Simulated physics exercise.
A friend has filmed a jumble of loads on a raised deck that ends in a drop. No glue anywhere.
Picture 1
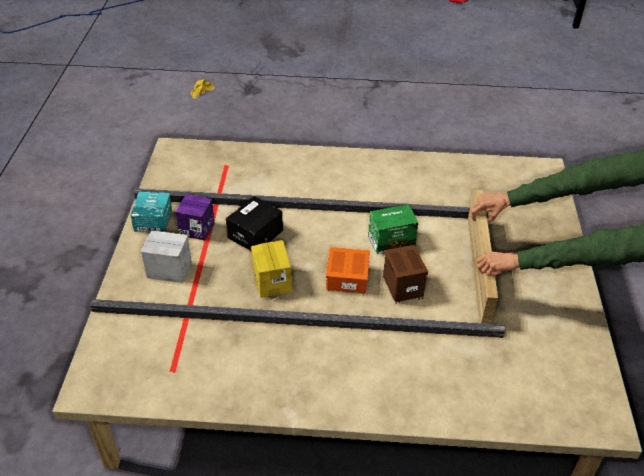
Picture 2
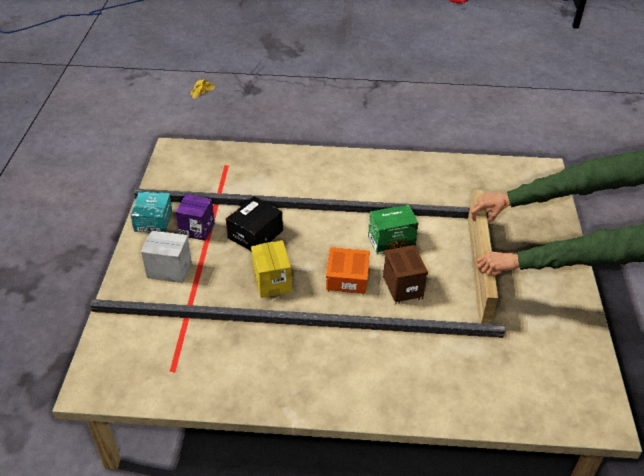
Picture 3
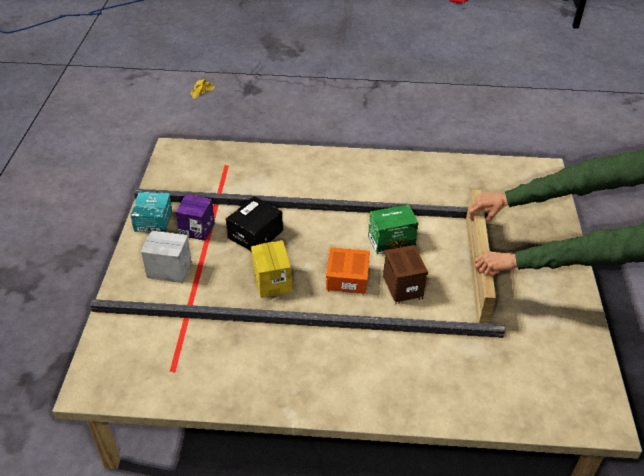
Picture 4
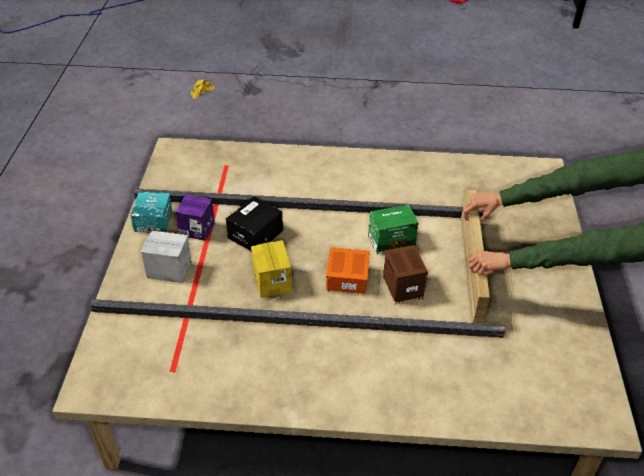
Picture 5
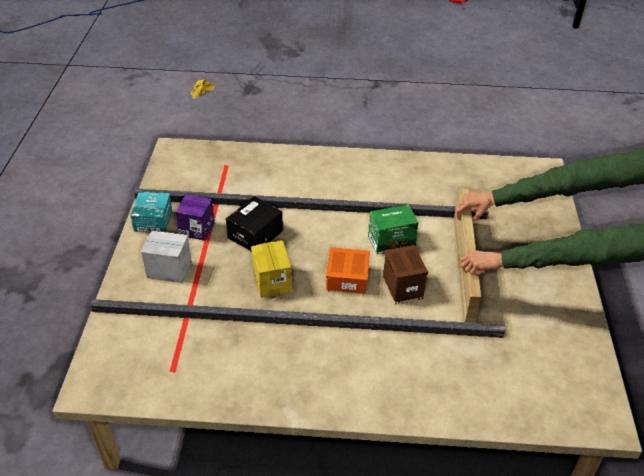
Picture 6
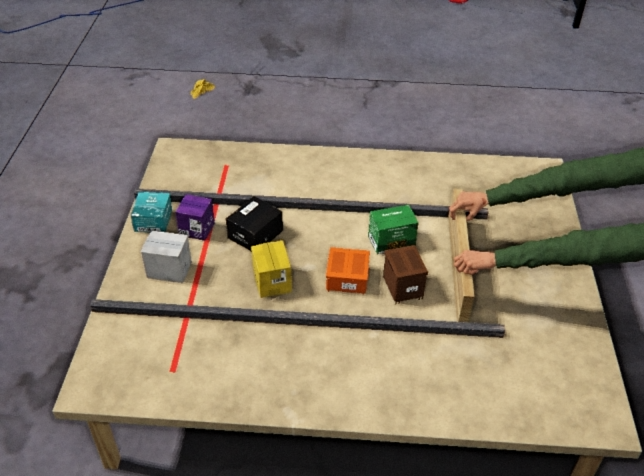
On a wooden table with two dark rails and a red line, colored boxes sit still while two green-sleeved hands hold an upright wooden board at the right, then slide it slightly left without touching any box.
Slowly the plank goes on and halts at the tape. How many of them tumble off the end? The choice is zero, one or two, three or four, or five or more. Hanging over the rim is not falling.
The number that fall off is three or four.
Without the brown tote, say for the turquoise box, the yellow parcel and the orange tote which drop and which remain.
The turquoise box tumbles off; the yellow parcel holds on; the orange tote is kept.
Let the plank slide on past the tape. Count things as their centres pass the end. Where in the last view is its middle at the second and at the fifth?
Its middle is around (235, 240) and later (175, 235).
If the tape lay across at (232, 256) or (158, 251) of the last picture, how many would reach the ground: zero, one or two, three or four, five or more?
Taking them in turn, just one or two; five or over.
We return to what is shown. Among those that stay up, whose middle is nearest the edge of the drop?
Foremost is the yellow parcel.
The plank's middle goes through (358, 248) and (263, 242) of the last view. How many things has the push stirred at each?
At the one place 4, at the other 8.
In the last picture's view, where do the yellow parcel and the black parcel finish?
Near (109, 258) and (147, 225).
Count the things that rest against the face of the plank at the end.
It touches 2.
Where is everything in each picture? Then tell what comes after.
The first frame shows turquoise box (152, 212); white box (167, 257); purple parcel (196, 217); plank (482, 255); tape (203, 254).
The second frame shows white box (167, 257); black parcel (255, 225).
The third frame shows purple parcel (196, 218); green box (393, 229).
The fourth frame shows turquoise box (152, 212); orange tote (348, 271).
The fifth frame shows white box (167, 257); plank (466, 254).
The sixth frame shows turquoise box (152, 212); white box (167, 257); purple parcel (196, 218); plank (460, 254); tape (203, 254).
A little later, none off yet; turquoise box at rest near (152, 212); white box at rest near (167, 257); purple parcel at rest near (196, 218).
When it is over, the number that fall off is three or four; down, purple parcel, white box and turquoise box.
